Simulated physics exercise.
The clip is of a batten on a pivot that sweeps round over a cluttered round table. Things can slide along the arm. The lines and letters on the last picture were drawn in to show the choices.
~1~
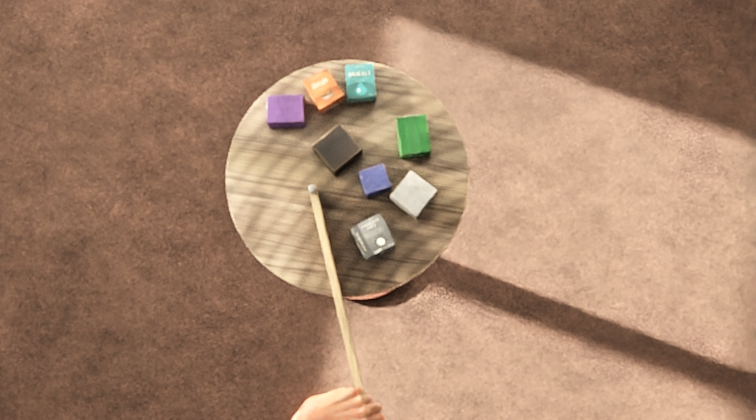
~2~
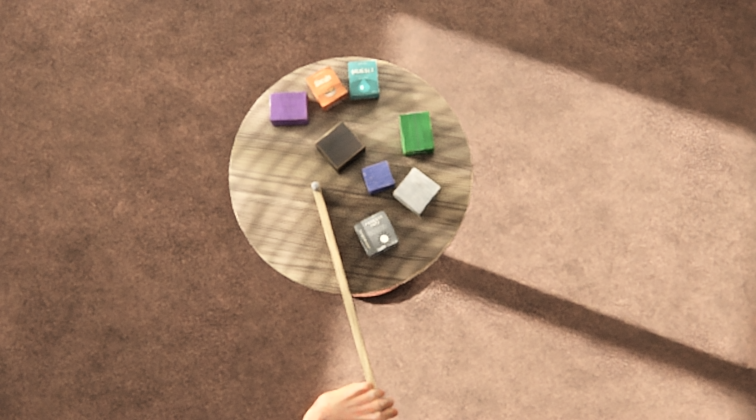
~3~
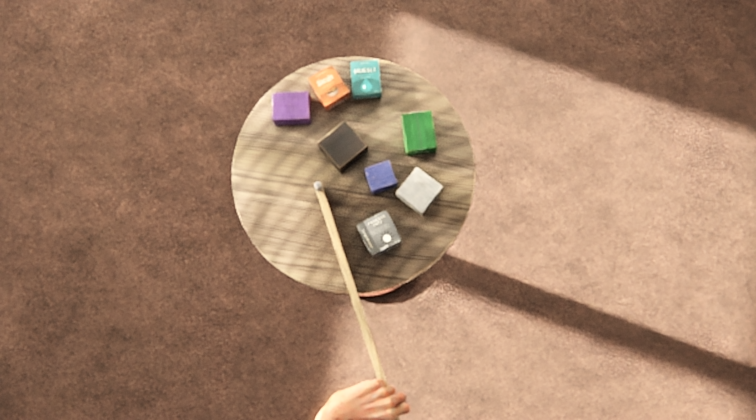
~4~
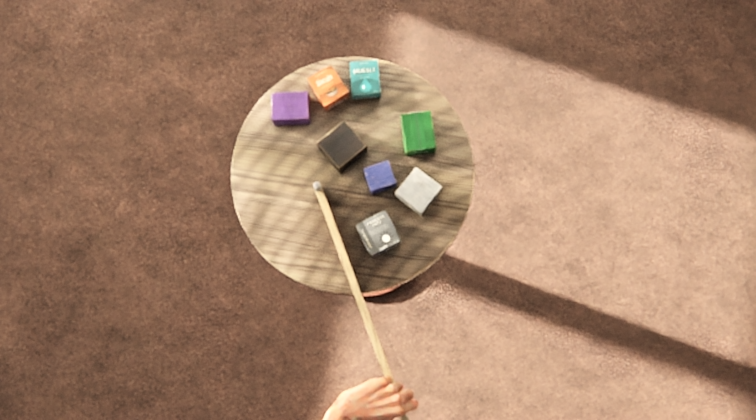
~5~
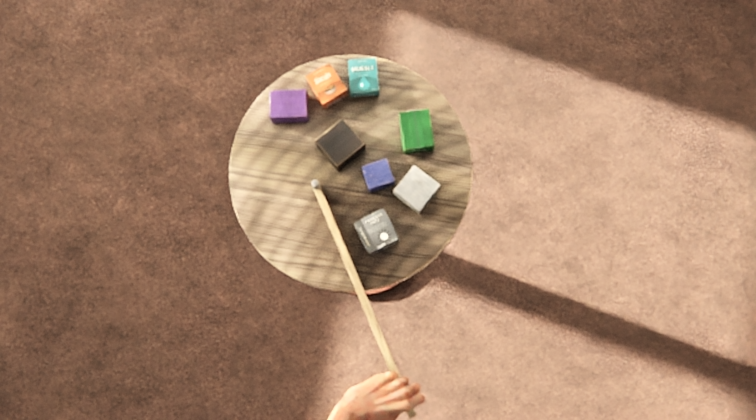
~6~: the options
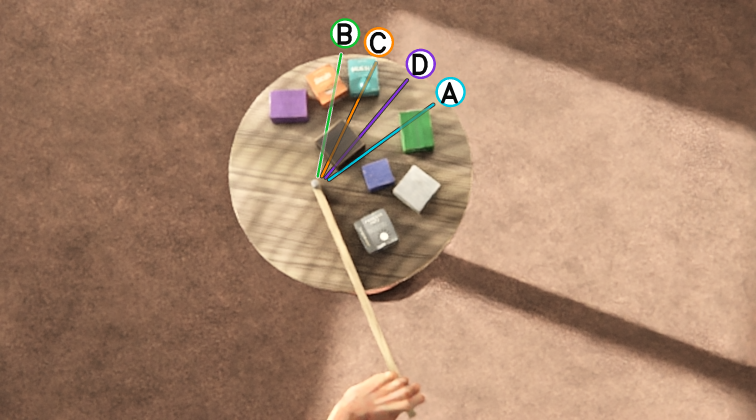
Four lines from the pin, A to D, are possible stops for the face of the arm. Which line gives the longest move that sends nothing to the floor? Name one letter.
Nothing falls up to A.
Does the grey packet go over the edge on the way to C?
No.
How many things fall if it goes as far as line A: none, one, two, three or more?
By then, none.
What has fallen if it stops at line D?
The green box.
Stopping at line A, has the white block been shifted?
By then, yes.
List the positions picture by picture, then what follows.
Green box (413, 137); purple block (286, 111); blue block (375, 181), in the first frame.
Arm (339, 270); white block (417, 192), in the second frame.
Arm (345, 269); grey packet (379, 234), in the third frame.
Arm (348, 268); orange packet (329, 88), in the fourth frame.
Arm (349, 264); purple block (289, 106); blue block (378, 176); white block (417, 190), in the fifth frame.
On the marked copy, A at (381, 142); B at (329, 114); C at (349, 119); D at (367, 128).
Following A. Soon after the start, arm (391, 228); white block (418, 184); grey packet (391, 207).
Later, arm (401, 175); white block (435, 148); green box (418, 117).
In the end, arm (385, 136); green box (396, 66); white block (421, 91); nothing has fallen.
As for the rest, B drops the green box, white block and turquoise packet; C drops the green box, white block and turquoise packet; D drops the green box.
